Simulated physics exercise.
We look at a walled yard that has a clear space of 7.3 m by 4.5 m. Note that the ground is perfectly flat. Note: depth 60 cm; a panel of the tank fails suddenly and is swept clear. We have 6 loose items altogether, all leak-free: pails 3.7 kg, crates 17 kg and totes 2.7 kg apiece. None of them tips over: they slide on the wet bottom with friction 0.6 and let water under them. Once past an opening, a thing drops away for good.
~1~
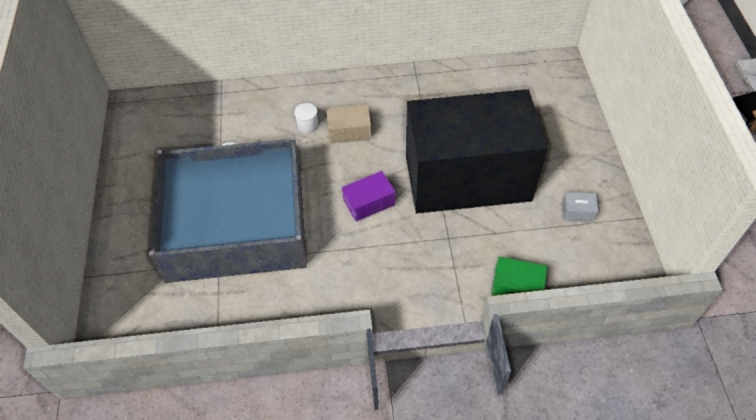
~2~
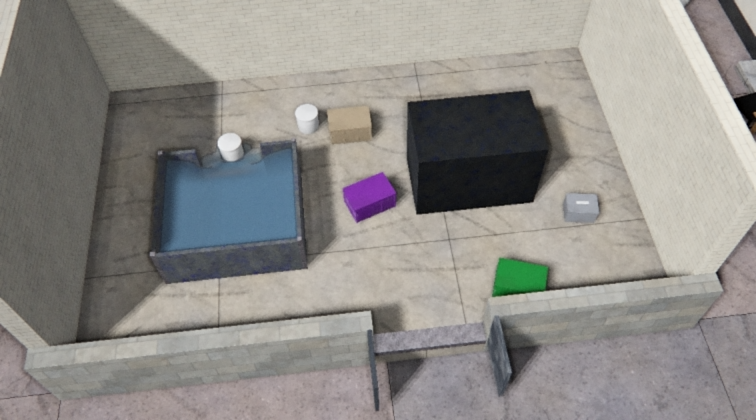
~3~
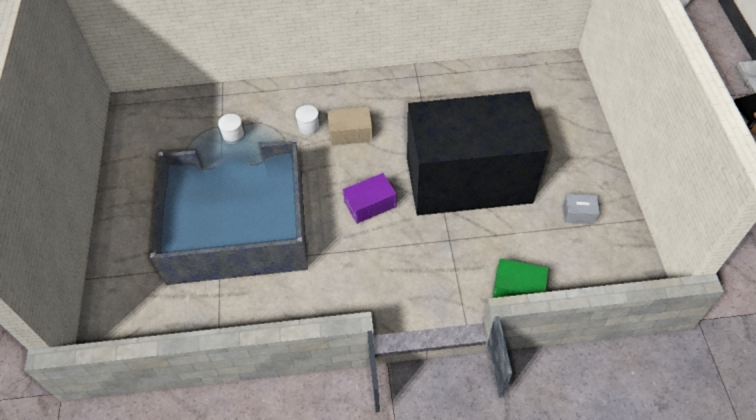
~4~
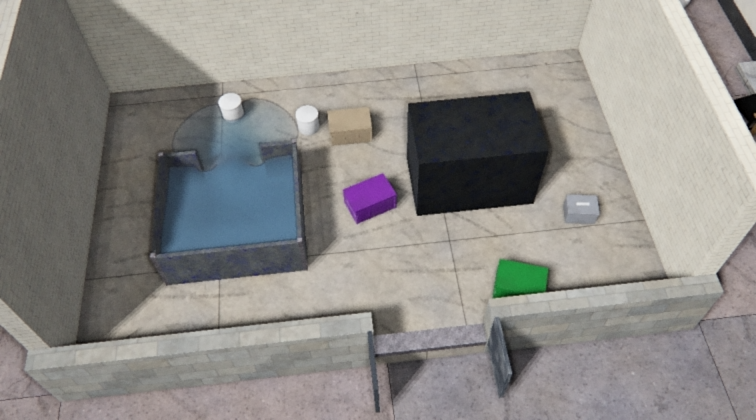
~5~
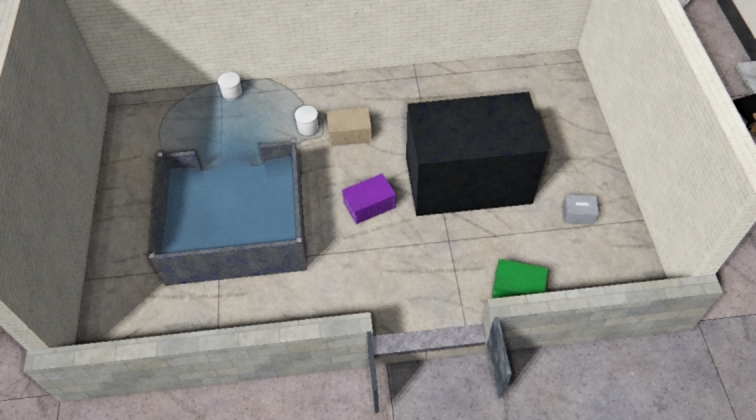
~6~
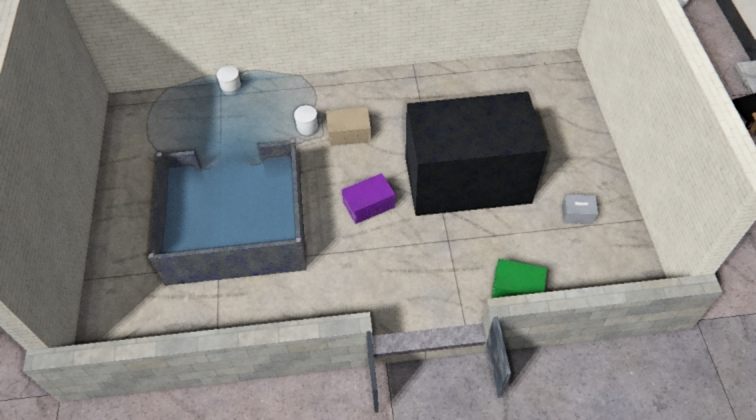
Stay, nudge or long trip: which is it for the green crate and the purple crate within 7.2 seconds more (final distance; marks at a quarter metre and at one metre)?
First the green crate: It barely budges. Then the purple crate: It barely budges.
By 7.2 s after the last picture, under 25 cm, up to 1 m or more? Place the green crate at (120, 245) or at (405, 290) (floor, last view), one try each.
Run 1: It is pushed far off. Run 2: It remains nearly still.
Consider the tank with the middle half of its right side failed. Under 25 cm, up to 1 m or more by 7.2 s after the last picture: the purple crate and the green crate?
In that case the purple crate travels far, the green crate gets carried off.
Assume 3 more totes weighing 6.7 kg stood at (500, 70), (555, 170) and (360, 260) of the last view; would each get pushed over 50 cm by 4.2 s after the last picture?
Taking them in order: Far enough, not far enough and not far enough.
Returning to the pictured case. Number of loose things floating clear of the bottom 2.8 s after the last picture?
Total: 2.
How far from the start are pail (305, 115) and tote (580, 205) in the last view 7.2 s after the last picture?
Taking them in turn, the shifts are 200 cm and 80 cm.
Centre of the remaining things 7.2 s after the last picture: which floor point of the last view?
At about (395, 218).
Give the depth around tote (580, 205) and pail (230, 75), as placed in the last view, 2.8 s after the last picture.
I'd estimate 0 cm for the first and 19 cm for the second.
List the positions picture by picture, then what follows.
The green crate at (521, 275), on the bottom; the purple crate at (369, 190) rests on the ground; water covers 2.5 m2; 0 of 6 have shifted, in the first frame.
The green crate at (522, 276), on the bottom; the purple crate at (369, 191), on the bottom; water covers 3.0 m2; 1 of 6 have shifted, in the second frame.
The green crate at (522, 277) rests on the ground; the purple crate at (370, 192) rests on the ground; 3.6 m2 under water; 1 of 6 have shifted, in the third frame.
The green crate at (522, 277), on the bottom; the purple crate at (370, 192), on the bottom; 4.6 m2 under water; 1 of 6 have shifted, in the fourth frame.
The green crate at (521, 277) rests on the ground; the purple crate at (369, 192) rests on the ground; 5.6 m2 under water; 1 of 6 have shifted, in the fifth frame.
The green crate at (521, 277), on the bottom; the purple crate at (368, 192), on the bottom; 6.3 m2 under water; 1 of 6 have shifted, in the sixth frame.
Then, 0.9 s after the last picture the green crate is near (521, 277), 0.0 m from its start, aground; the purple crate is near (368, 192), 0.0 m from its start, aground; 0 of 6 are out; 1 afloat.
Then, 2.8 s after the last picture the green crate is near (521, 277), 0.0 m from its start, aground; the purple crate is near (368, 192), 0.0 m from its start, aground; 0 of 6 are out; 2 afloat.
Then, 4.8 s after the last picture the green crate is near (521, 277), 0.0 m from its start, aground; the purple crate is near (368, 192), 0.0 m from its start, aground; 0 of 6 are out; 1 afloat.
Then, 7.2 s after the last picture the green crate is near (521, 277), 0.0 m from its start, aground; the purple crate is near (368, 192), 0.0 m from its start, aground; 0 of 6 are out; 2 afloat.
